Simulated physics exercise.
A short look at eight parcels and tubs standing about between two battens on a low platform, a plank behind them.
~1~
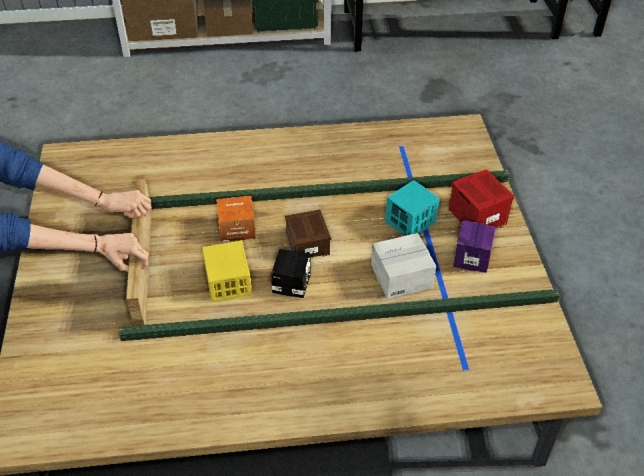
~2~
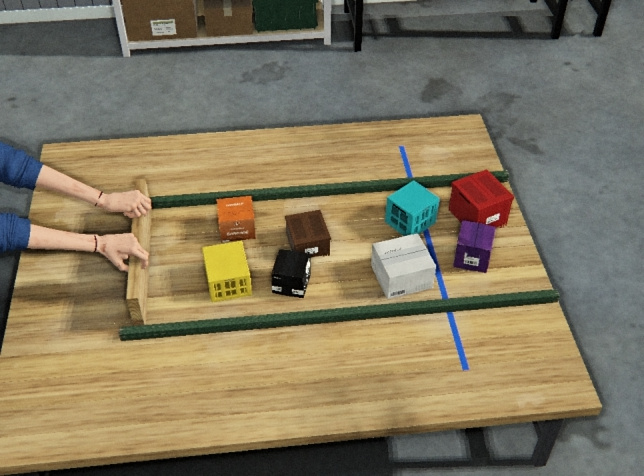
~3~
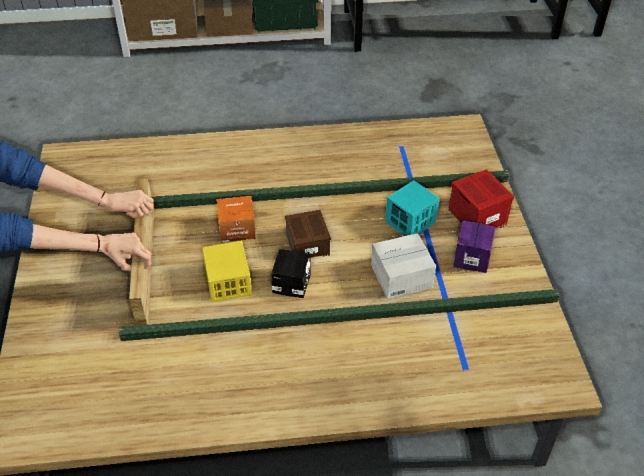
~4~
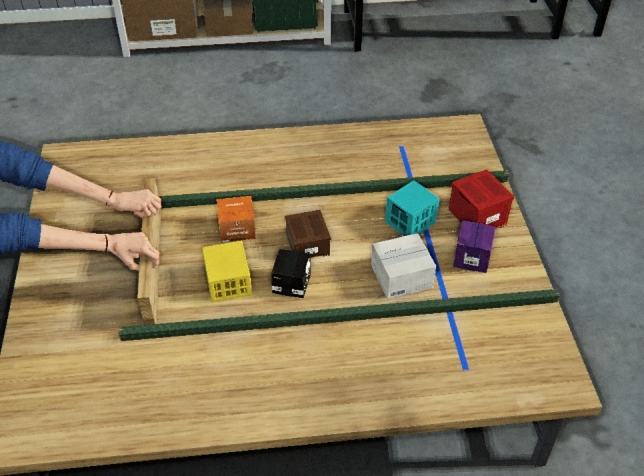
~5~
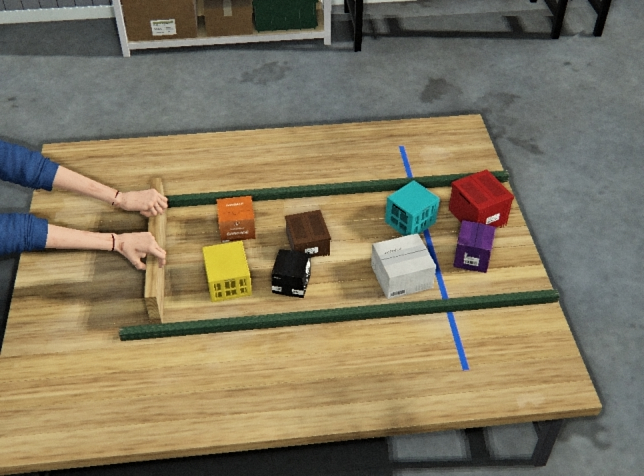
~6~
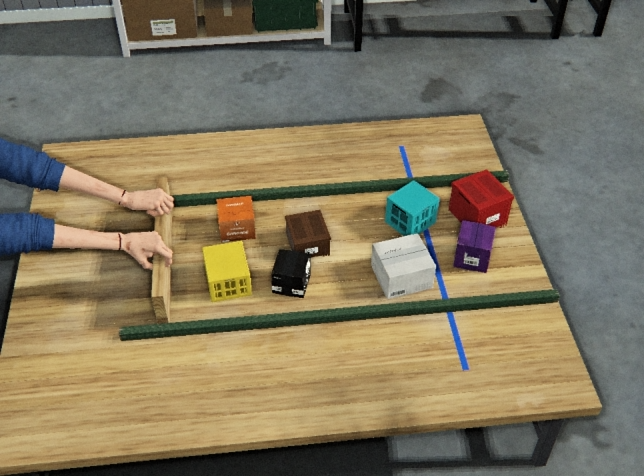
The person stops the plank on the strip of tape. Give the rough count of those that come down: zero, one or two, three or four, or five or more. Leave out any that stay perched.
The number that fall off is one or two.
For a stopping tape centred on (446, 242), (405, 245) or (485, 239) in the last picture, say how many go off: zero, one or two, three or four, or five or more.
Taking them in turn, three or four; just one or two; at least five.
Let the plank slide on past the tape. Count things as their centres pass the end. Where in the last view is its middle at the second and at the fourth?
About (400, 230), then (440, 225).
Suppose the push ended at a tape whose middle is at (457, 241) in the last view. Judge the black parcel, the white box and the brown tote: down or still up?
The black parcel holds on; the white box drops off; the brown tote stays on.
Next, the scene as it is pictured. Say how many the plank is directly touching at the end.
In contact: 2.
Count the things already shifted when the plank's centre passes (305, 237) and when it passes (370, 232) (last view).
First 5, then 8.
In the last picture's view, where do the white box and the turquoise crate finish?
The white box stops around (534, 258); the turquoise crate around (509, 198).
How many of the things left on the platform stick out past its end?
The number is 2.
A little later, none off yet; red tote at rest near (480, 204); purple parcel at rest near (474, 247); turquoise crate at rest near (412, 210).
When it is over, the number that fall off is one or two; down, purple parcel and red tote.
